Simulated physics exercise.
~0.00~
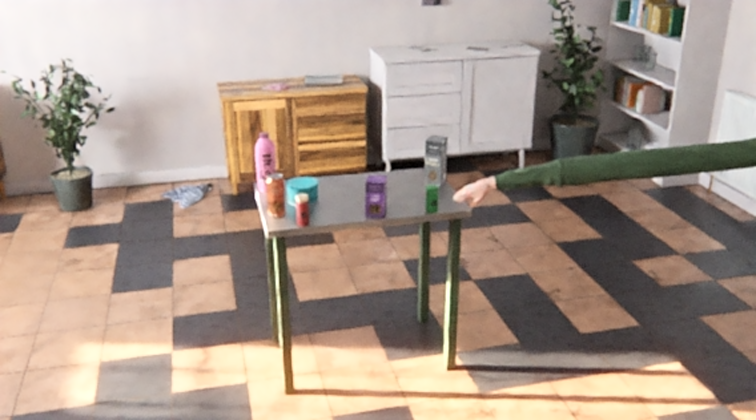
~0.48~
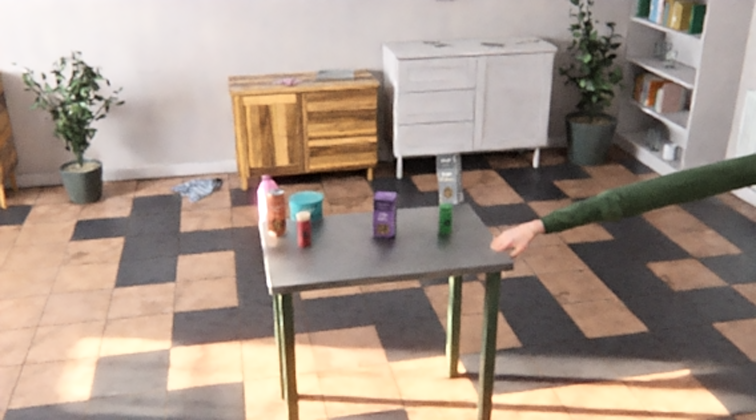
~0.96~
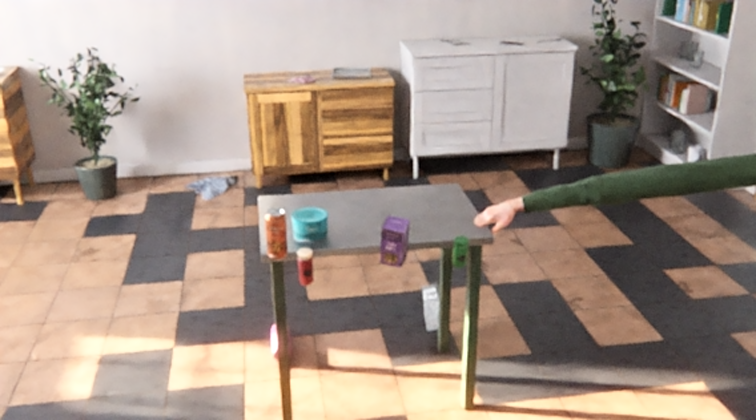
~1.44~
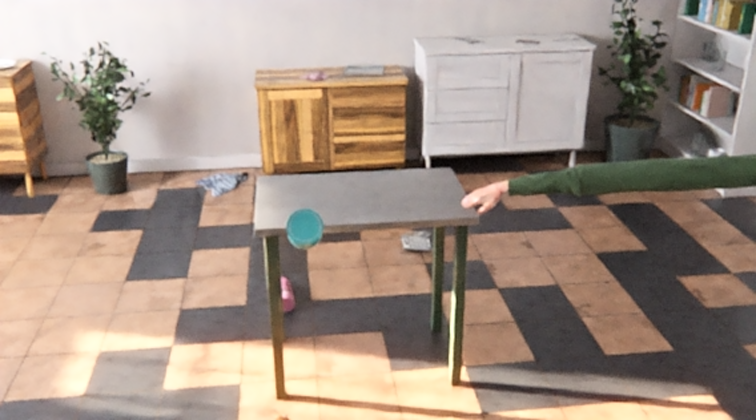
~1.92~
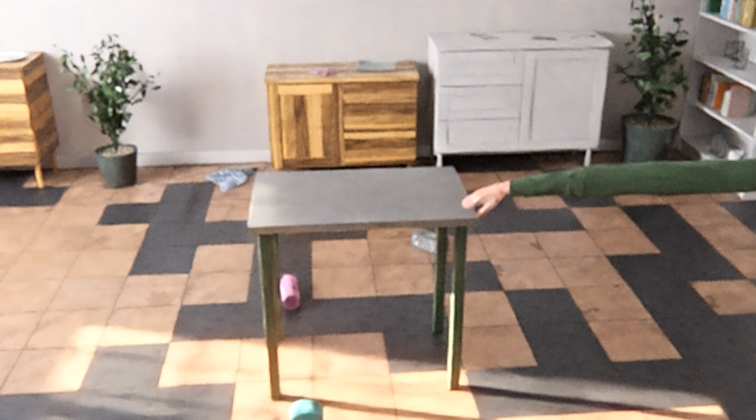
A green-sleeved arm reaches in from the right and grips the corner of a grey-topped table on green legs, in a bright room with tiled flooring, cabinets and plants behind, seen from slightly above. On top stand a pink bottle, orange can, turquoise tub and red shaker at left, with a purple carton, green shaker and grey carton towards the right. The table comes forward, then is pulled back. The pink bottle and grey carton drop off the back, and the others fall from the front, the turquoise tub last. The table ends bare, with the pink bottle lying beneath.
